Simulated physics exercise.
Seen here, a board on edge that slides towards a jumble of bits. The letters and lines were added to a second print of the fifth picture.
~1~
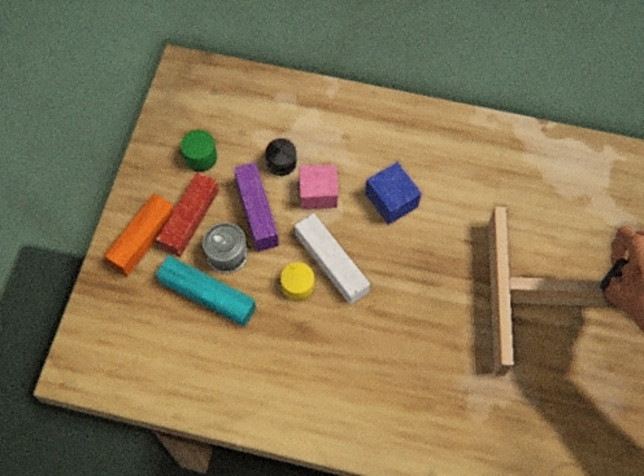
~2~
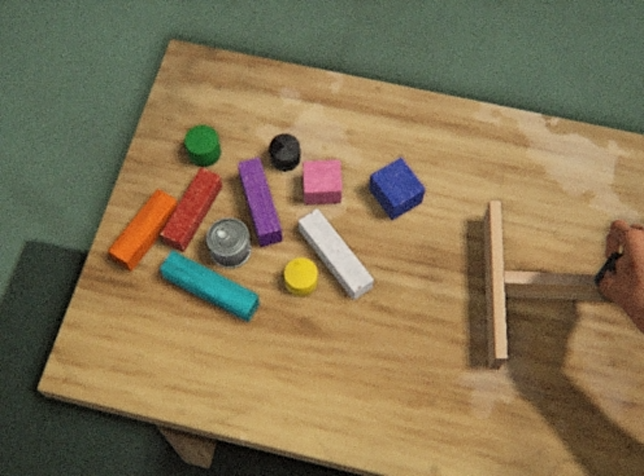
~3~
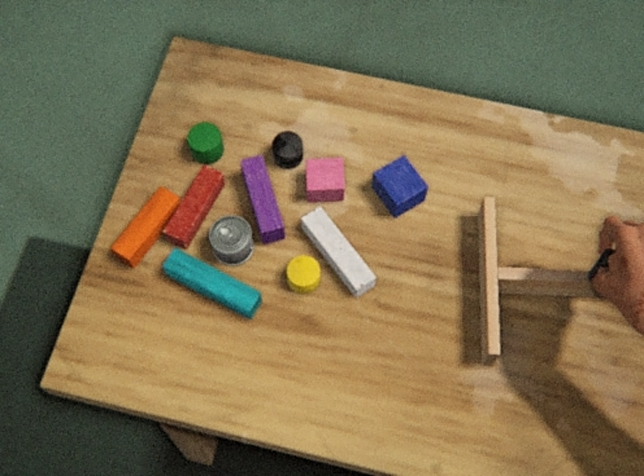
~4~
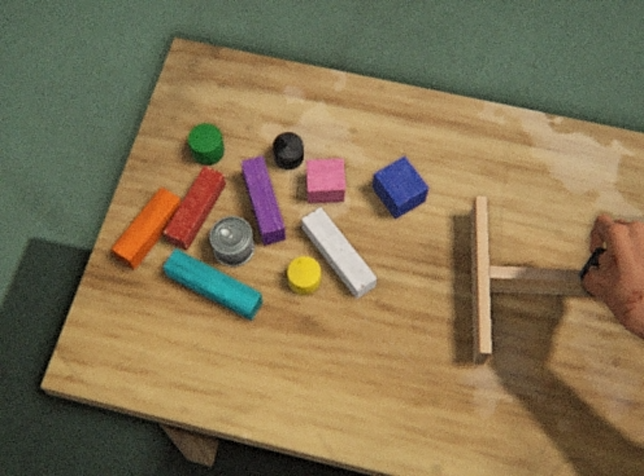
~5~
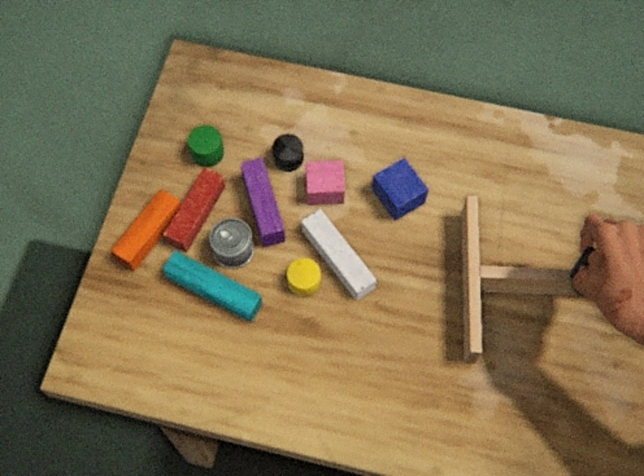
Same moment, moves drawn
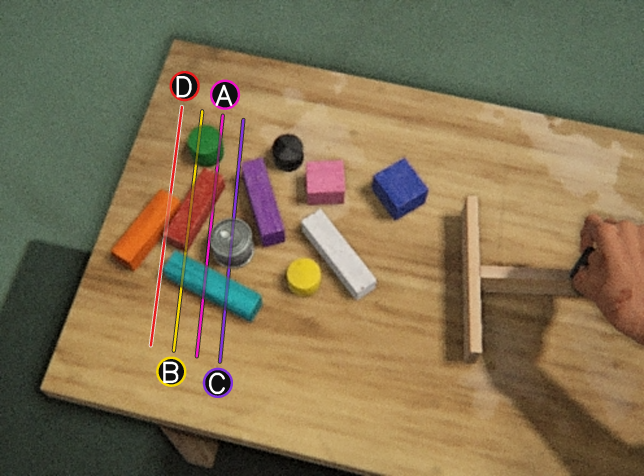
A hand slides an upright wooden board slowly left across a table toward scattered coloured pieces.
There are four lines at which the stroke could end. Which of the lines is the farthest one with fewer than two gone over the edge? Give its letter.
Line B.
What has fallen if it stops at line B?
The orange stick.
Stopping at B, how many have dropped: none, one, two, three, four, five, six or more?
One.
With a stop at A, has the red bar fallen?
No.
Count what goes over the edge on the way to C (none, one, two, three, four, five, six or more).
In all, none.
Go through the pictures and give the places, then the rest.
The first picture shows purple bar (256, 207); green tin (199, 151); yellow tin (297, 282).
The second picture shows board (498, 276); grey tin (229, 243).
The third picture shows board (492, 272); turquoise stick (212, 283).
The fourth picture shows board (483, 271); orange stick (148, 229).
The fifth picture shows board (474, 271); black tin (289, 153); pink block (326, 183); purple bar (263, 202).
On the marked copy, A at (211, 228); B at (189, 224); C at (232, 233); D at (167, 219).
Taking B. A third of the way, board (370, 247); blue block (363, 165); white bar (331, 254).
Two thirds of the way, board (266, 224); orange stick (141, 228); red bar (176, 208).
When it is over, board (189, 207); orange stick over the edge; red bar (114, 205); one fallen.
As for the rest, A is within the limit but short; C is within the limit but short; D drops two.
